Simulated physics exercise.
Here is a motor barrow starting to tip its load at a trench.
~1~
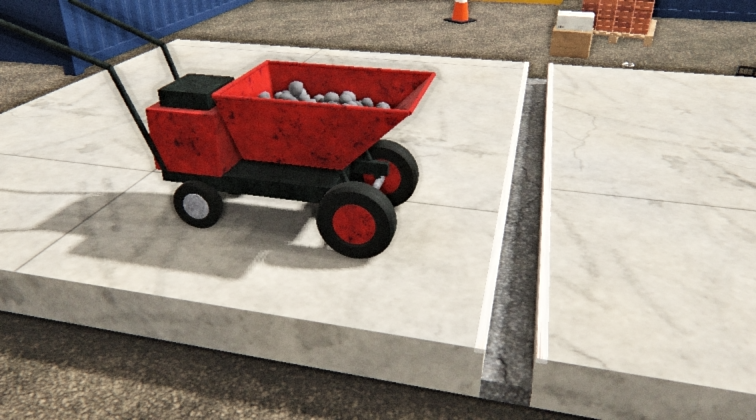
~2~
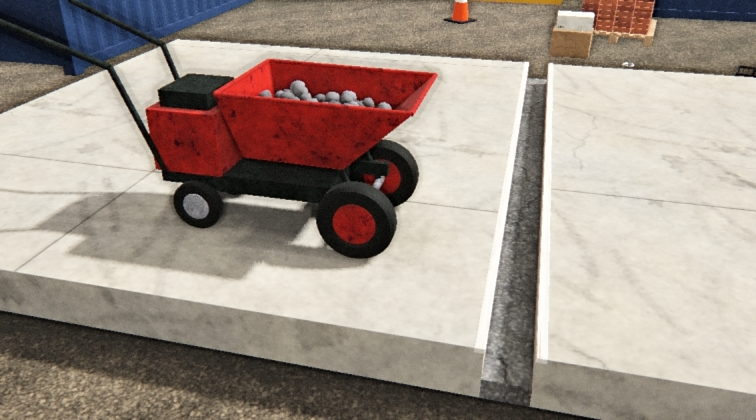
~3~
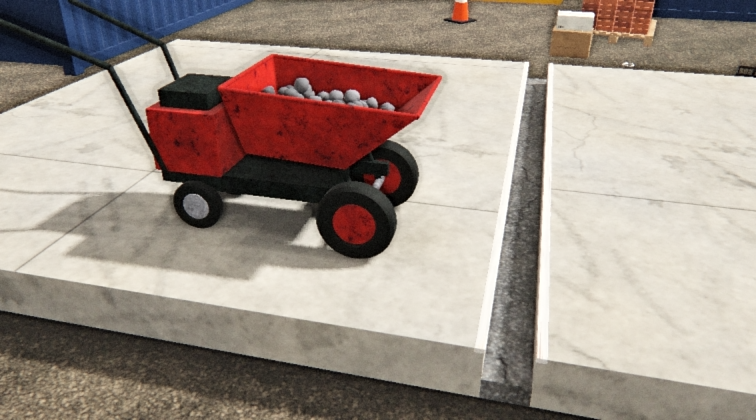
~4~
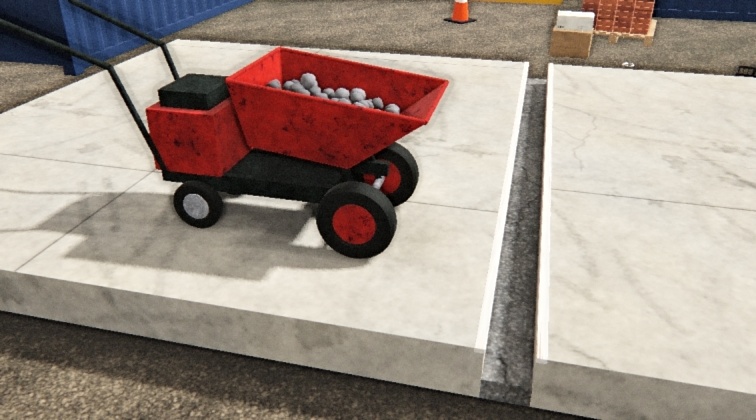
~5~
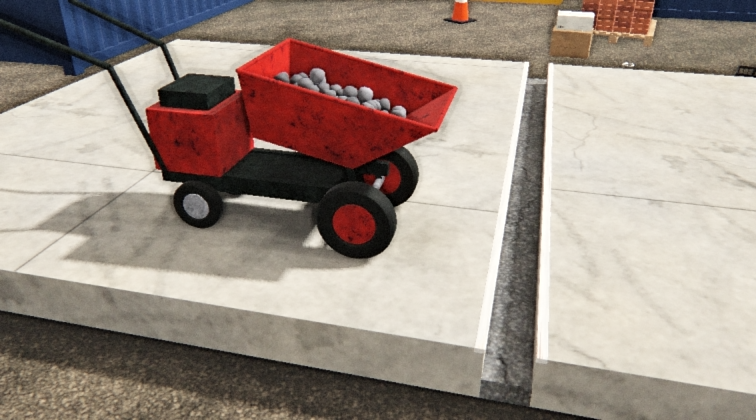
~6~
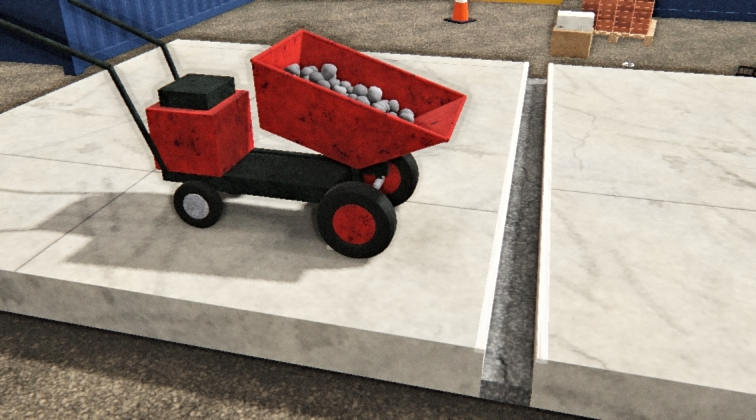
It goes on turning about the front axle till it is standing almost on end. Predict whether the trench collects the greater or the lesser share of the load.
Inside: The greater amount.
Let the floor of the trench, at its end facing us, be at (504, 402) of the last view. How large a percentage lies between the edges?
About 80 per cent.
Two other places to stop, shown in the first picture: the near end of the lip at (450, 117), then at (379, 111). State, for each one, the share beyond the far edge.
That would be roughly 70 in a hundred and then roughly 10 in a hundred.
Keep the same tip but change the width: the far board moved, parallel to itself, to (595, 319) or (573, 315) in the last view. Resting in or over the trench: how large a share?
Lab note: Try one about 90 %, try two about 90 %.
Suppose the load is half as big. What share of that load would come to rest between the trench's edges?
It lands at roughly 80 per cent.
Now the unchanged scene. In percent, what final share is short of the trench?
It works out to close to 5 per cent.
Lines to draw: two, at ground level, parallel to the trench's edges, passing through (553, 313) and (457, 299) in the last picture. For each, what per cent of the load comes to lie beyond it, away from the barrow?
10 and 90 in a hundred.
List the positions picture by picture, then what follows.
Lip of the skip at (409, 113), level; top of the load at (309, 105), round cobbles; first edge of the trench at (487, 303); far edge at (543, 311), the trench under half as wide as the skip, and about as deep as wide, in the first picture.
Lip of the skip at (411, 114), level; top of the load at (310, 104), in the second picture.
Lip of the skip at (417, 117), tipped barely; top of the load at (297, 101), in the third picture.
Lip of the skip at (425, 123), tipped a little; top of the load at (307, 104), in the fourth picture.
Lip of the skip at (435, 130), tipped a little; top of the load at (300, 97), in the fifth picture.
Lip of the skip at (447, 140), tipped clearly; top of the load at (310, 92); first edge of the trench at (487, 303); far edge at (543, 311), in the sixth picture.
Soon, skip tipped steeply; all in the skip.
A while on, skip tipped right over; about half in the skip; a stray few short of the trench; about a third in or heaped over the trench; a stray few beyond it.
Towards the end, skip tipped right over; a small part in the skip; a small part short of the trench; about two thirds in or heaped over the trench; a small part beyond it.
Finally, skip tipped right over; a small part in the skip; a small part short of the trench; about two thirds in or heaped over the trench; a small part beyond it.
